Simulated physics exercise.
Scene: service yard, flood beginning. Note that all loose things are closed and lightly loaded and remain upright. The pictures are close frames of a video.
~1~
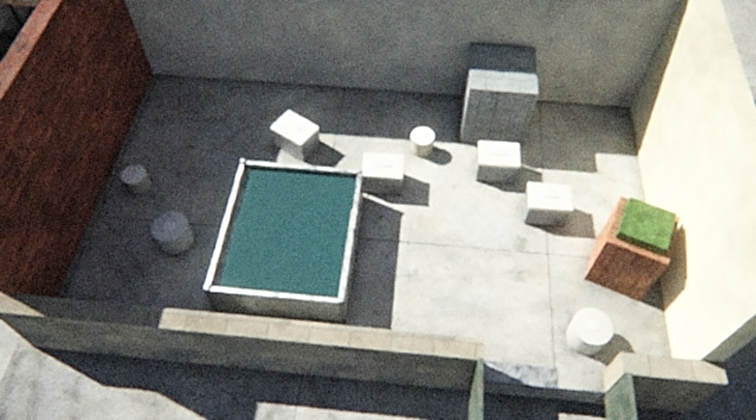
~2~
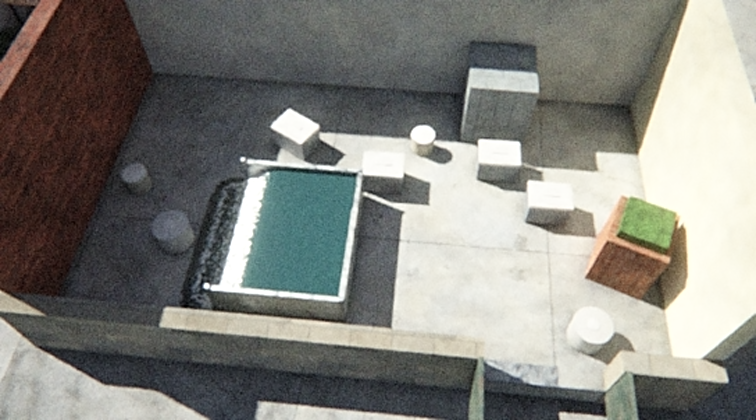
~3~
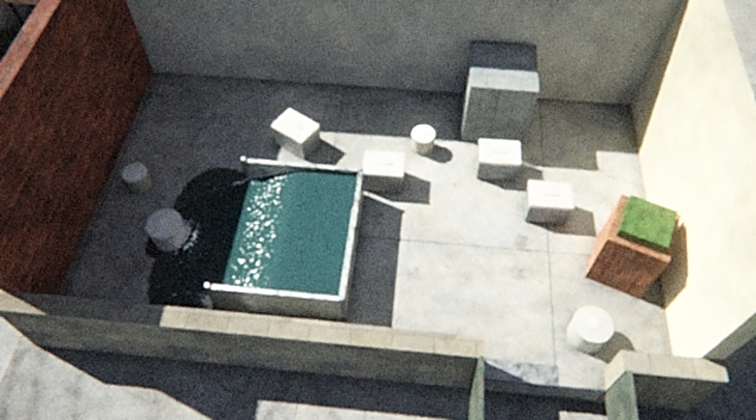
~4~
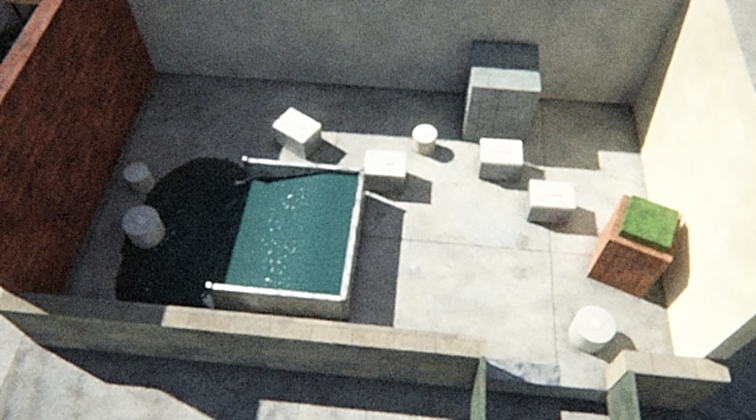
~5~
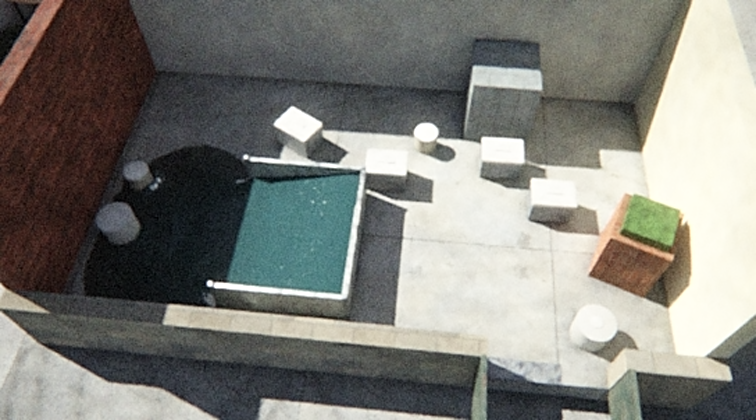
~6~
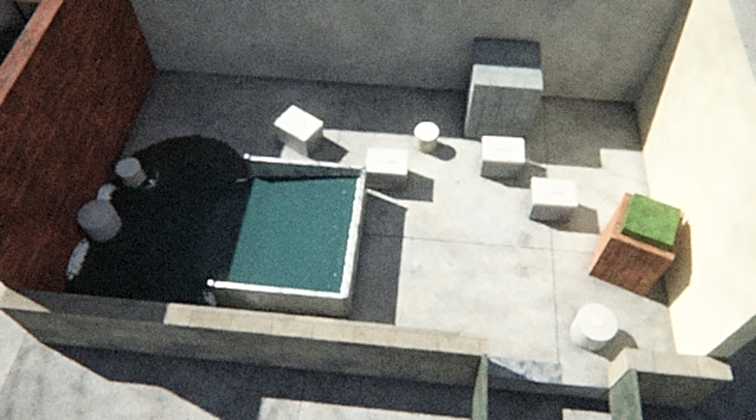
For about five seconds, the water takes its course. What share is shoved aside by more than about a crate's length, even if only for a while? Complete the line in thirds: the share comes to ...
The share comes to less than a third.
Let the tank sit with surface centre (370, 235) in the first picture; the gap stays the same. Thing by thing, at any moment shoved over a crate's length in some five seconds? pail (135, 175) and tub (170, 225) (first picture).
First: Covered that distance. Second: Covered that distance.
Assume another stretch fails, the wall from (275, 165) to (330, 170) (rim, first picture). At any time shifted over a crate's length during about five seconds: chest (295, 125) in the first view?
Lab note - this item: Full stretch covered.
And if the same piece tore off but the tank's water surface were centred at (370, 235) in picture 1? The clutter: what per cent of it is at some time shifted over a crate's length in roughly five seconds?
Around 20 in a hundred.
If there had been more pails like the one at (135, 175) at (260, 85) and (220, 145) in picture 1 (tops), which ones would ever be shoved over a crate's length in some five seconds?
Taking them in order, the first one goes the distance and the second one goes the distance.
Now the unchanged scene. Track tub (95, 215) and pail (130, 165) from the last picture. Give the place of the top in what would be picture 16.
My guess is around (124, 199) and around (191, 81).
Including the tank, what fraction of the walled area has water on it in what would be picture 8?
Something like 30 in a hundred.
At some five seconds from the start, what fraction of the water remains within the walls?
I make it 100 per cent.
A moment on, 1 of 8 are well off their spots; 2 afloat.
Next, 2 of 8 are well off their spots; 1 afloat.
Later, 2 of 8 are well off their spots; 1 afloat.
In the end, 2 of 8 are well off their spots, and 2 have been at some point; 2 afloat.
